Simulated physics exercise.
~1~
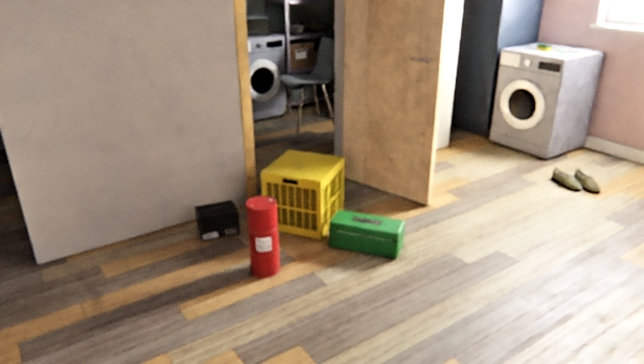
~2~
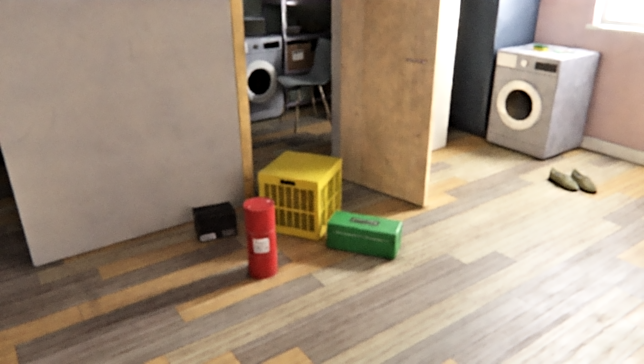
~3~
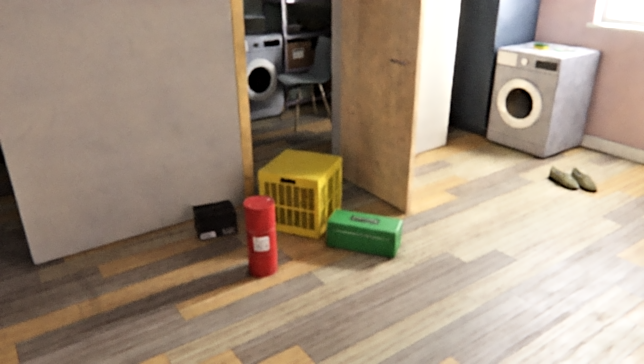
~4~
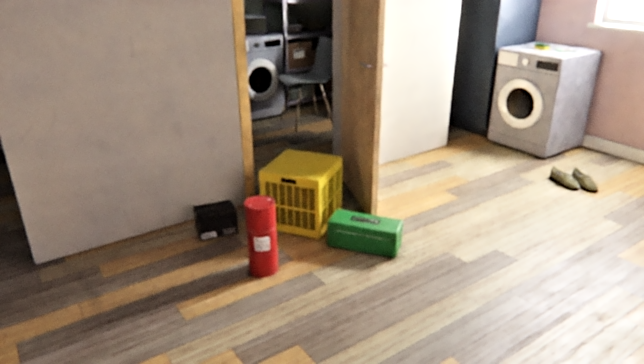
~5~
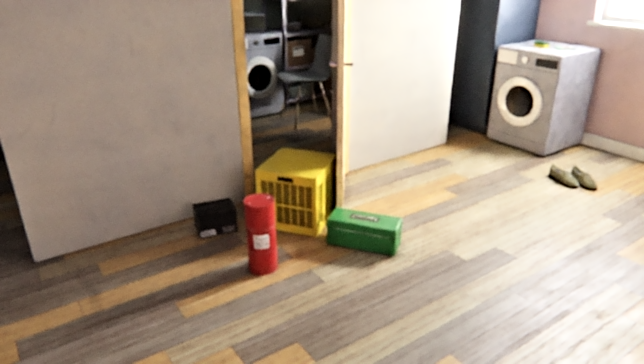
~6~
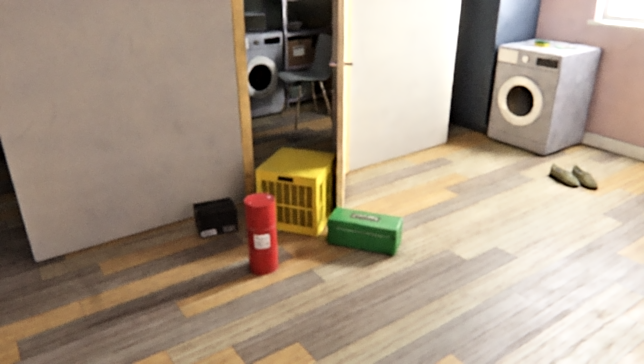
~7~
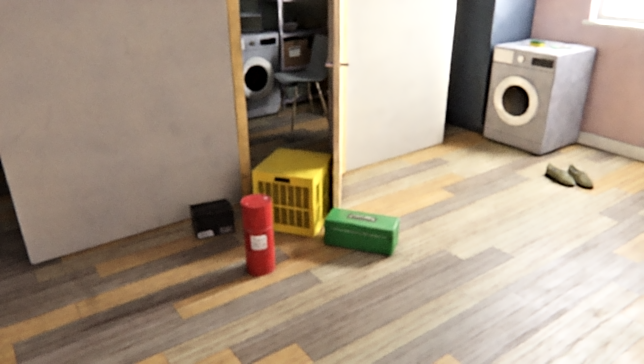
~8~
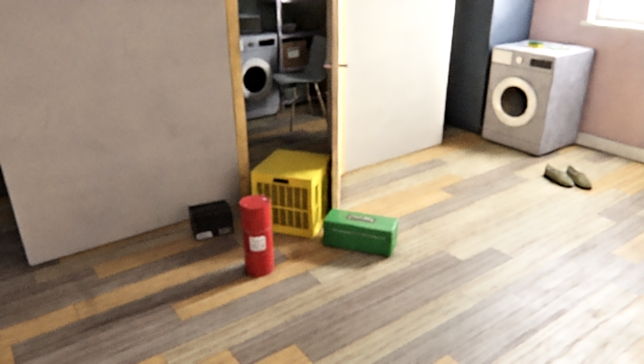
A wooden door swings partway toward its frame, then comes to rest still open beside a yellow crate in the doorway, while the crate, a red canister, a green toolbox and a black parcel stay in place on the wood floor, with a washing machine and shoes to the right.
